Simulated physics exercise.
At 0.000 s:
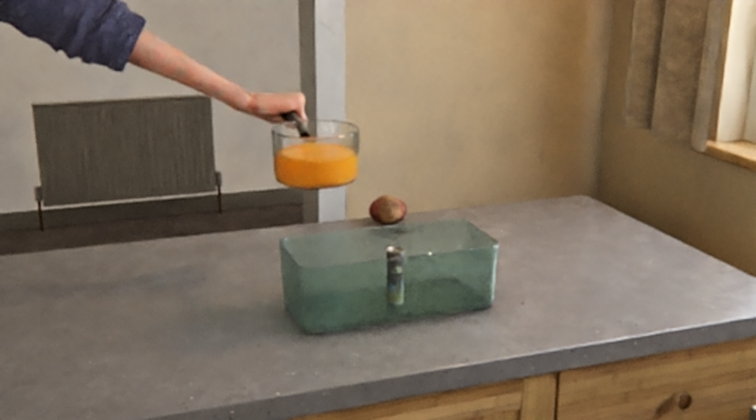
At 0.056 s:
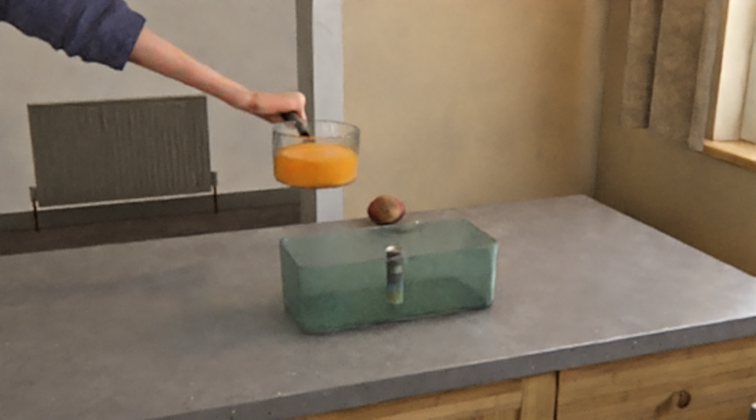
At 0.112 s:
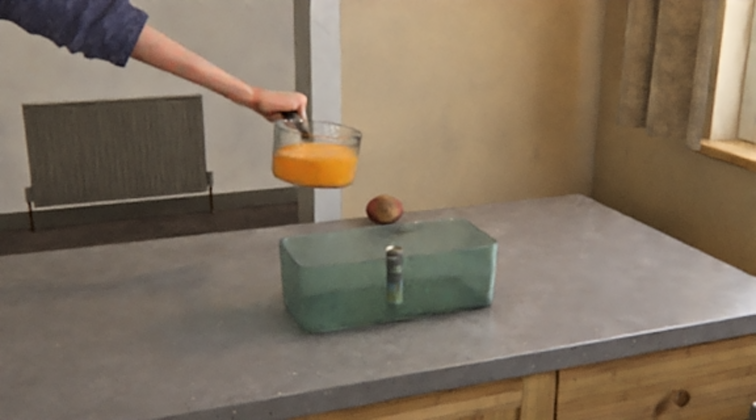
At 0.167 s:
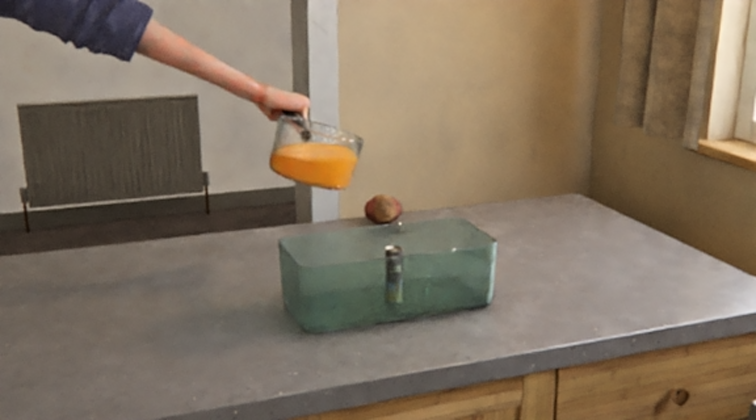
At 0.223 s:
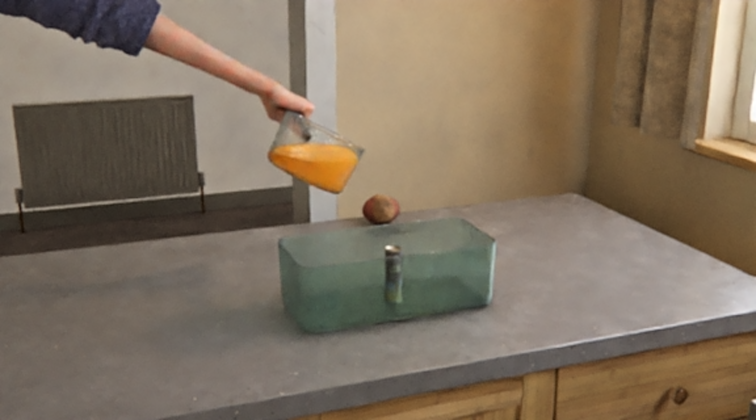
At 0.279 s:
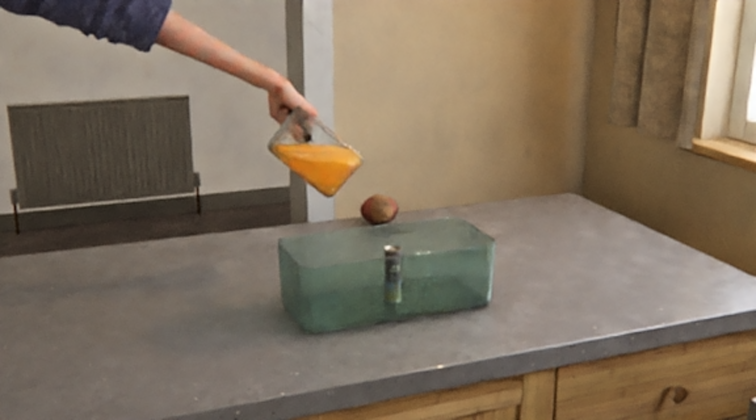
On a grey kitchen worktop, a hand steadily tilting a clear saucepan of orange juice rightwards above an oblong green glass basin.
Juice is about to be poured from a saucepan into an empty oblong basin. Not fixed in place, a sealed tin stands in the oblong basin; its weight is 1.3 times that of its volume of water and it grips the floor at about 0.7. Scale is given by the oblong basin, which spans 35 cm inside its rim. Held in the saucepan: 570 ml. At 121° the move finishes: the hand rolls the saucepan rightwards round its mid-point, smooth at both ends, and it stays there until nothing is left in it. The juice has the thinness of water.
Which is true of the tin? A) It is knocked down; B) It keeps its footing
It is knocked down.
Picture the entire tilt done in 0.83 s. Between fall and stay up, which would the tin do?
So the tin will tip over.
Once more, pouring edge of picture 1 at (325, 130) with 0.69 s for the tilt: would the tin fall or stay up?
Then it stays on its base.
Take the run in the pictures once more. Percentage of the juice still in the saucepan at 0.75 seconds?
I reckon near 2 per cent still sits there.
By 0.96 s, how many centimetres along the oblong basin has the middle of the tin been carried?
I'd put it at around 7 centimetres.
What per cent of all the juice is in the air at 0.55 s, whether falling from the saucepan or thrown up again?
Near 48 per cent at that moment.
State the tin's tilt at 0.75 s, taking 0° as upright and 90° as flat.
I'd put it at close to 10 degrees off upright.
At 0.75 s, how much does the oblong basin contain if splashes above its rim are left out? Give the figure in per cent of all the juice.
About 90 per cent.
After 0.55 s the tilt is 109° and 23 per cent is still to pour; the tin stands where it began.
After 0.75 s the tilt is 121° and 2 per cent is still to pour; the tin leans 12°.
After 0.96 s the tilt is 121° and 0 per cent is still to pour; the tin lies on its side.
After 1.19 s the tilt is 121° and 0 per cent is still to pour; the tin lies on its side.
In the end the tin lies on its side.
